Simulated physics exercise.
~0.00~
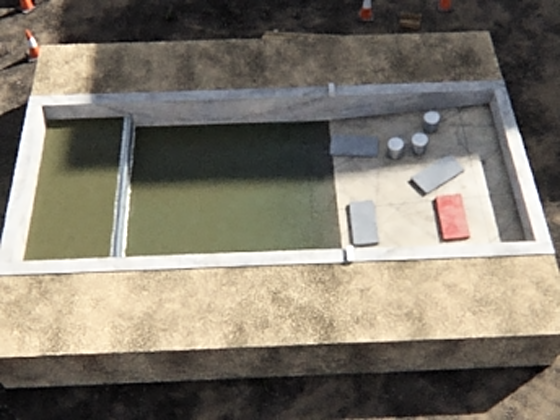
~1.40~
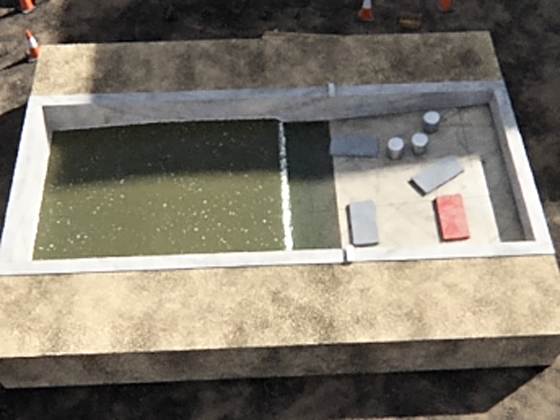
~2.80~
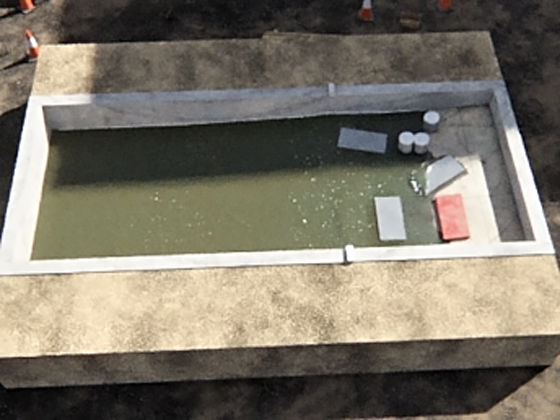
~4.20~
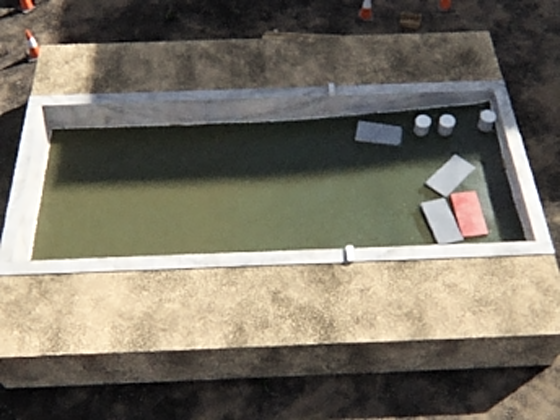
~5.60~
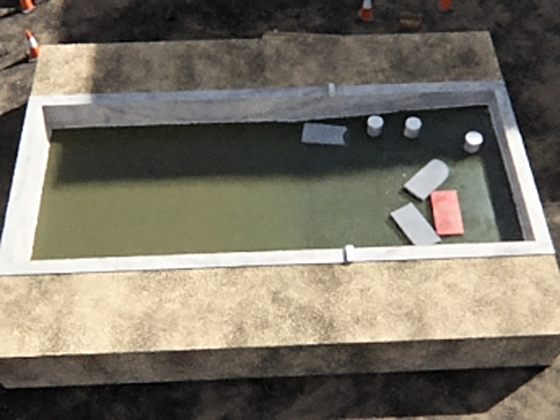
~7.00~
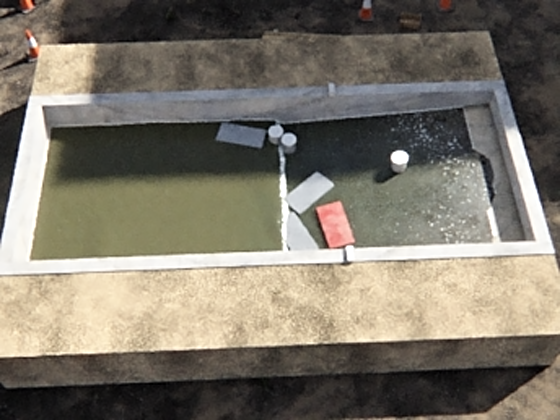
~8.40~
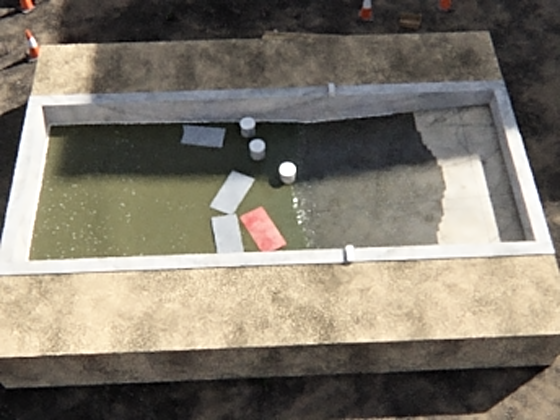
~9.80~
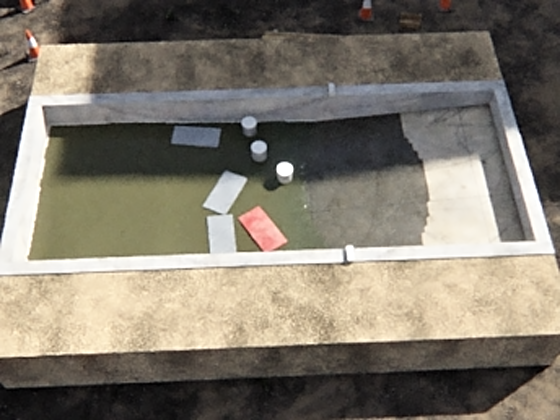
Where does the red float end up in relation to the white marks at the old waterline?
The red float drifts left past the white marks as the water draws back, and it ends up afloat on the deeper side.
